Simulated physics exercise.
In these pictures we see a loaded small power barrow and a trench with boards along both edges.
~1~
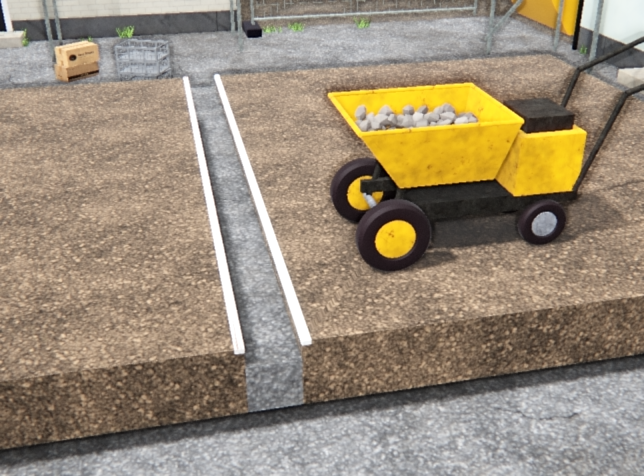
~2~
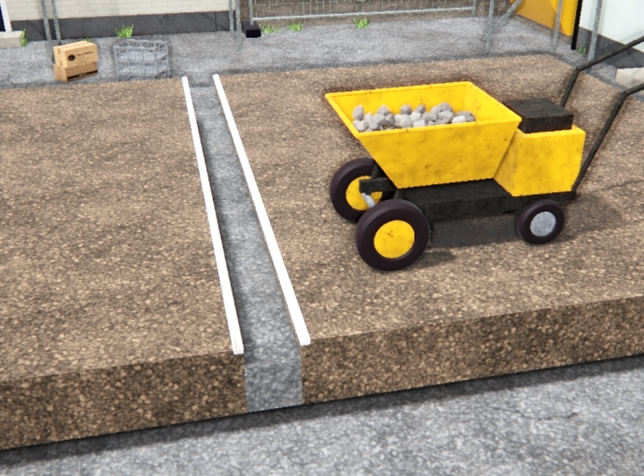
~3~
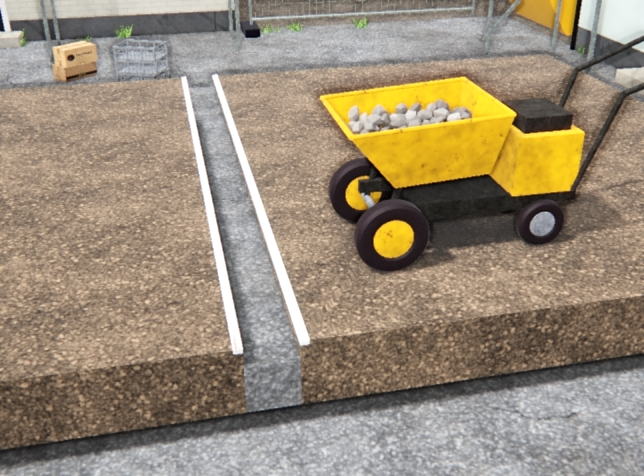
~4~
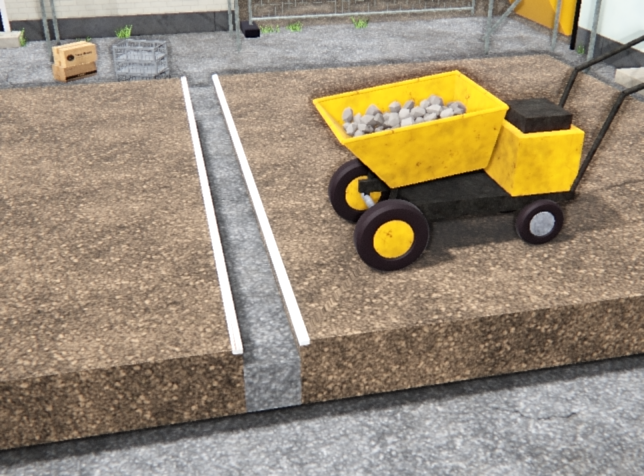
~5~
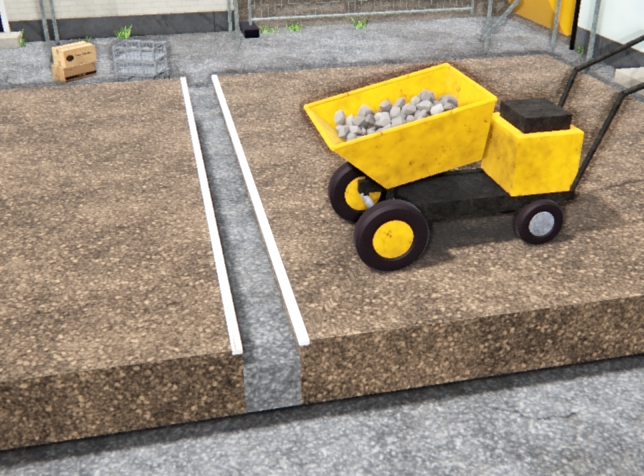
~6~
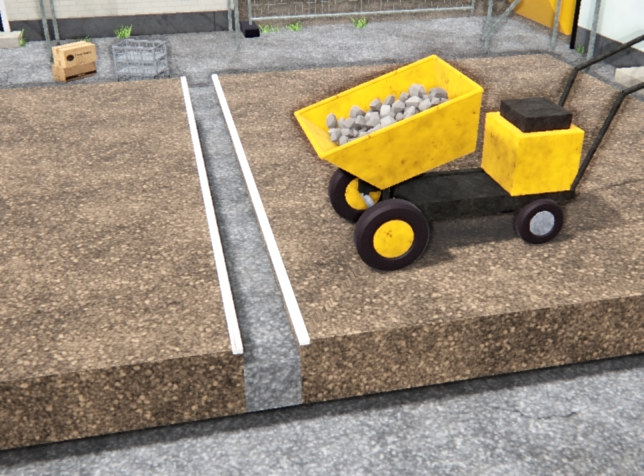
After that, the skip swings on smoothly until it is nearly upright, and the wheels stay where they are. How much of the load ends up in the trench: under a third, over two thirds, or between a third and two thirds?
Between a third and two thirds.
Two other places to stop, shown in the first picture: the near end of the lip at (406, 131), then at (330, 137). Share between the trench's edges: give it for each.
The shares come out close to 40 and 20 per cent, in that order.
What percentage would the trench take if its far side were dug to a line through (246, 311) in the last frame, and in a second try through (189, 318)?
About 40 and 90 per cent.
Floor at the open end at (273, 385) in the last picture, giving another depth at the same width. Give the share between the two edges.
I'd put it at some 90 in a hundred.
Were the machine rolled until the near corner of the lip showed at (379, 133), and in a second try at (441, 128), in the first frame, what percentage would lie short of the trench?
You'd get around 10 in a hundred, then 40 in a hundred.
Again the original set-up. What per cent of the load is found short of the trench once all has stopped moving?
I'd estimate about 0 per cent of the load.
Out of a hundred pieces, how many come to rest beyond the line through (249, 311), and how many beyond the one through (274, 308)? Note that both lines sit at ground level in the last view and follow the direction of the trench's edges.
I'd put it near 30 in a hundred, then near 60 in a hundred.
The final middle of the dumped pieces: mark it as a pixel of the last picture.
Roughly at (241, 259).
Soon, skip tipped steeply; all in the skip.
A while on, skip tipped right over; most in the skip; a small part in or heaped over the trench; a stray few beyond it; a stray few falling.
Towards the end, skip tipped right over; about a quarter in the skip; about half in or heaped over the trench; a small part beyond it.
Finally, skip tipped right over; about a quarter in the skip; about half in or heaped over the trench; about a quarter beyond it.
